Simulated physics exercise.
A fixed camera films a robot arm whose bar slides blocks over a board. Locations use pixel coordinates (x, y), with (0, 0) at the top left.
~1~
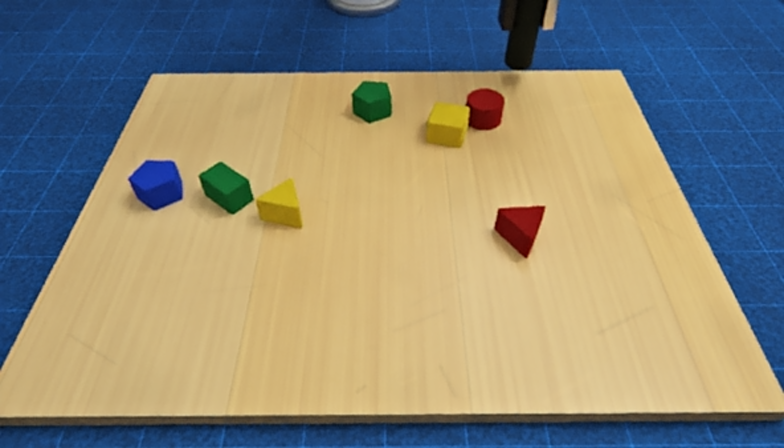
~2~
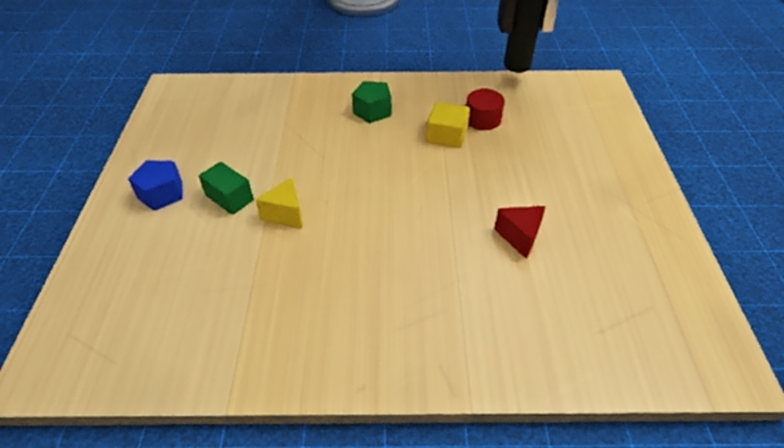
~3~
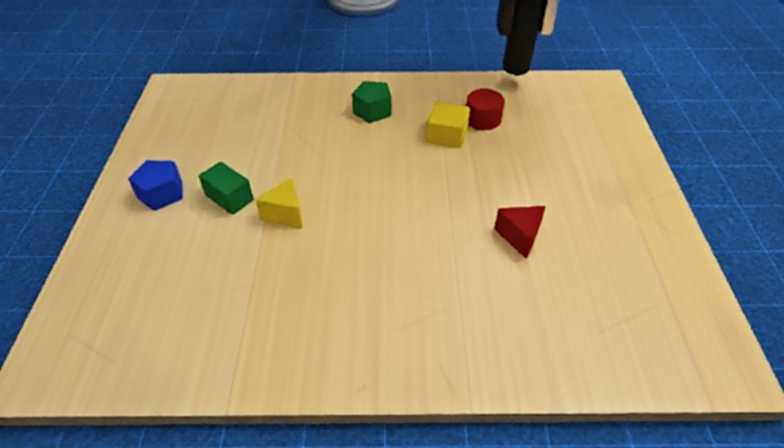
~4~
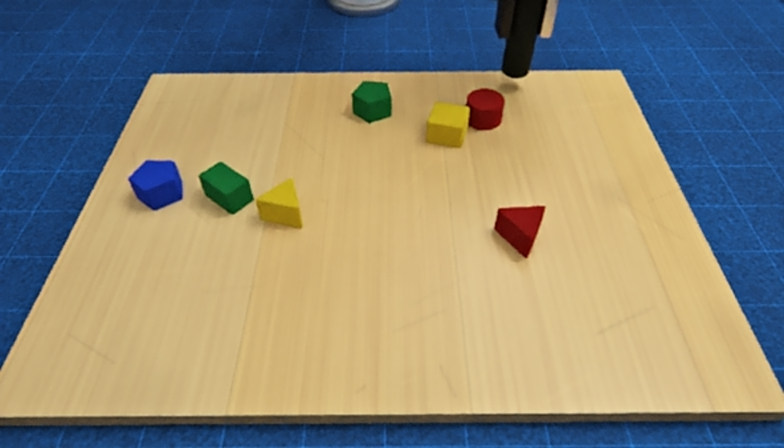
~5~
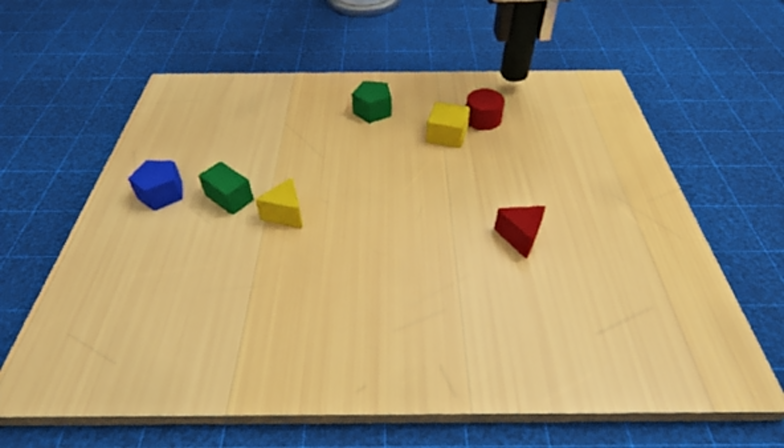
In this clip, seven red, yellow, green and blue blocks sit still on a pale wooden board while a dark bar at the top edge shifts very slightly down and left, touching none of them.
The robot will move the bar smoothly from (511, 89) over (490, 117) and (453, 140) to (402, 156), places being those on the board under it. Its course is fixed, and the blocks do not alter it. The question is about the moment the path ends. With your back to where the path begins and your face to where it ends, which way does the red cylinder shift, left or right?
Moves left.
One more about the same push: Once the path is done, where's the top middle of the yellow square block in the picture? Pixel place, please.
In the picture, that point is around (362, 145).
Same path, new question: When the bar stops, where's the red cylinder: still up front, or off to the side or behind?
It escapes to one side.
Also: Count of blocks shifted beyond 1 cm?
Going by the path, two of them shift by more than about 1 cm.
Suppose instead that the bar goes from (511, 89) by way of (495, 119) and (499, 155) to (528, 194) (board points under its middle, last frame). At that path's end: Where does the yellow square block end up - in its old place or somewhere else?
That block is shifted.
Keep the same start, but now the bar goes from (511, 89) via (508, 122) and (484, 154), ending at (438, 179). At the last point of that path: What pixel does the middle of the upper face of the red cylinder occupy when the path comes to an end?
Somewhere near (469, 109).
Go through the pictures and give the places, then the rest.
The first frame shows tip of the bar at (518, 64), middles of tops, green five-sided block at (372, 90), yellow square block at (449, 114), red cylinder at (486, 98).
The second frame shows bar at (517, 67), nothing pushed.
The third frame shows bar at (516, 69), nothing pushed.
The fourth frame shows bar at (515, 72), nothing pushed.
The fifth frame shows bar at (514, 75), green five-sided block at (372, 90), yellow square block at (449, 114), red cylinder at (486, 98).
What follows on the original path. One third of the way, bar at (493, 103); yellow square block at (435, 121), turned 25° clockwise; red cylinder at (475, 112).
Two thirds of the way, bar at (453, 126); yellow square block at (416, 132), turned 95° clockwise; red cylinder at (453, 143).
At the end, bar at (402, 142); green five-sided block unmoved; yellow square block at (362, 145), turned 105° clockwise; red cylinder at (447, 150).
